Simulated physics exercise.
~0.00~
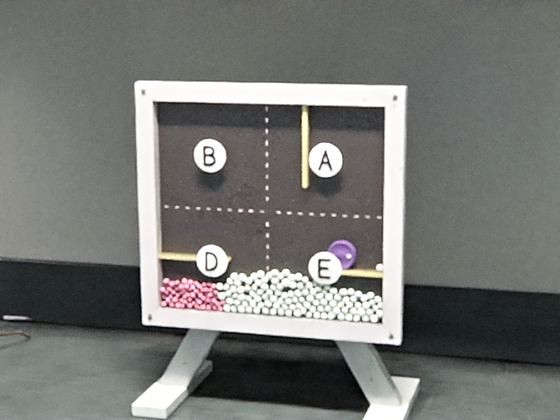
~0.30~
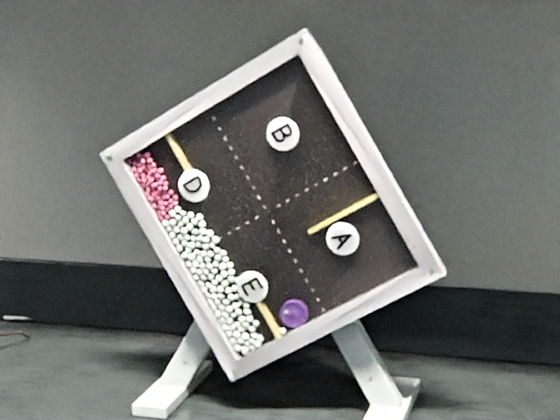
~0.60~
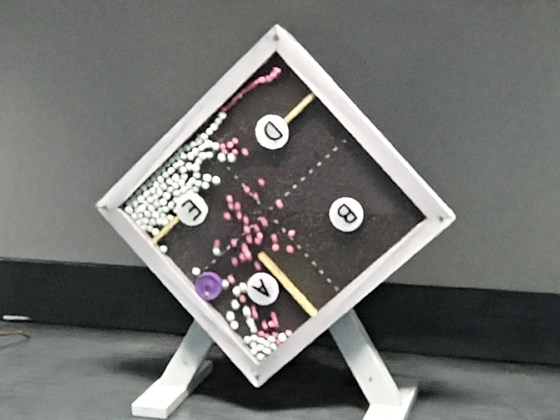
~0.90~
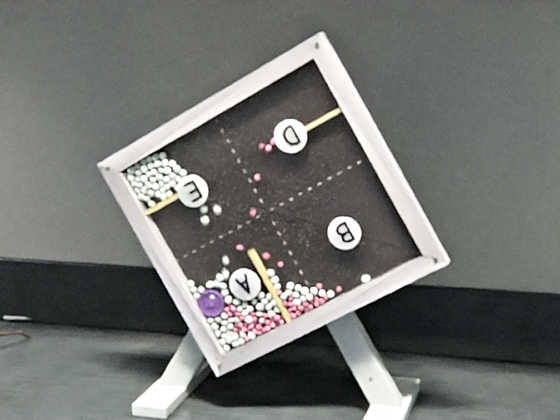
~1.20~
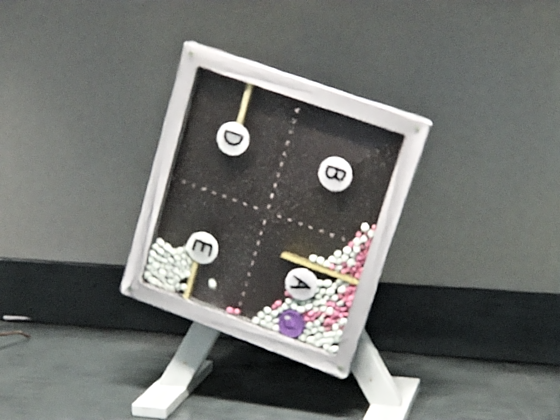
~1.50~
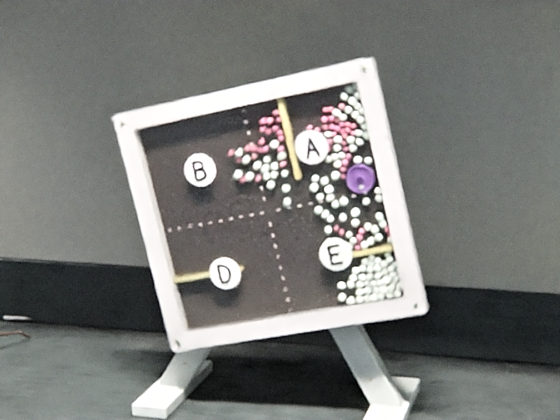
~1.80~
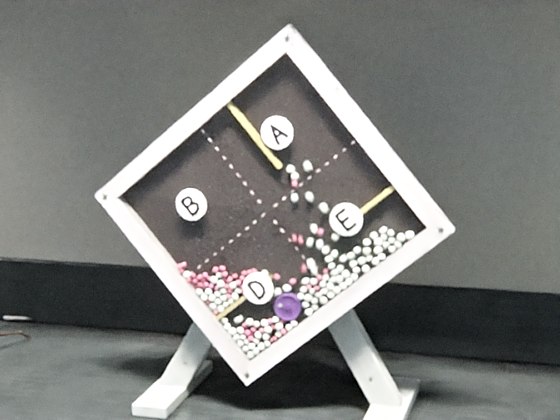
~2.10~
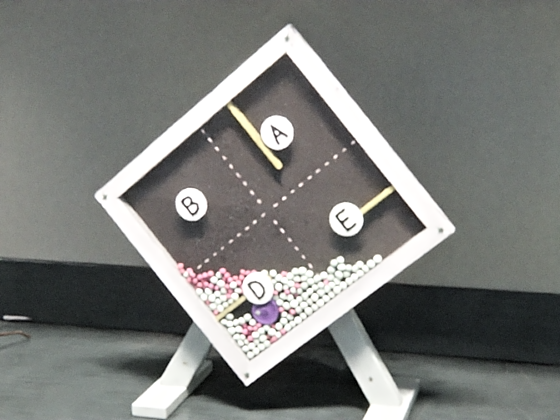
In the video, a square framed panel holding white and pink pellets and a purple disc turns clockwise until it is nearly upside down, then swings back anticlockwise past level, scattering the pellets, which finally settle with the disc in the lowest corner around D.
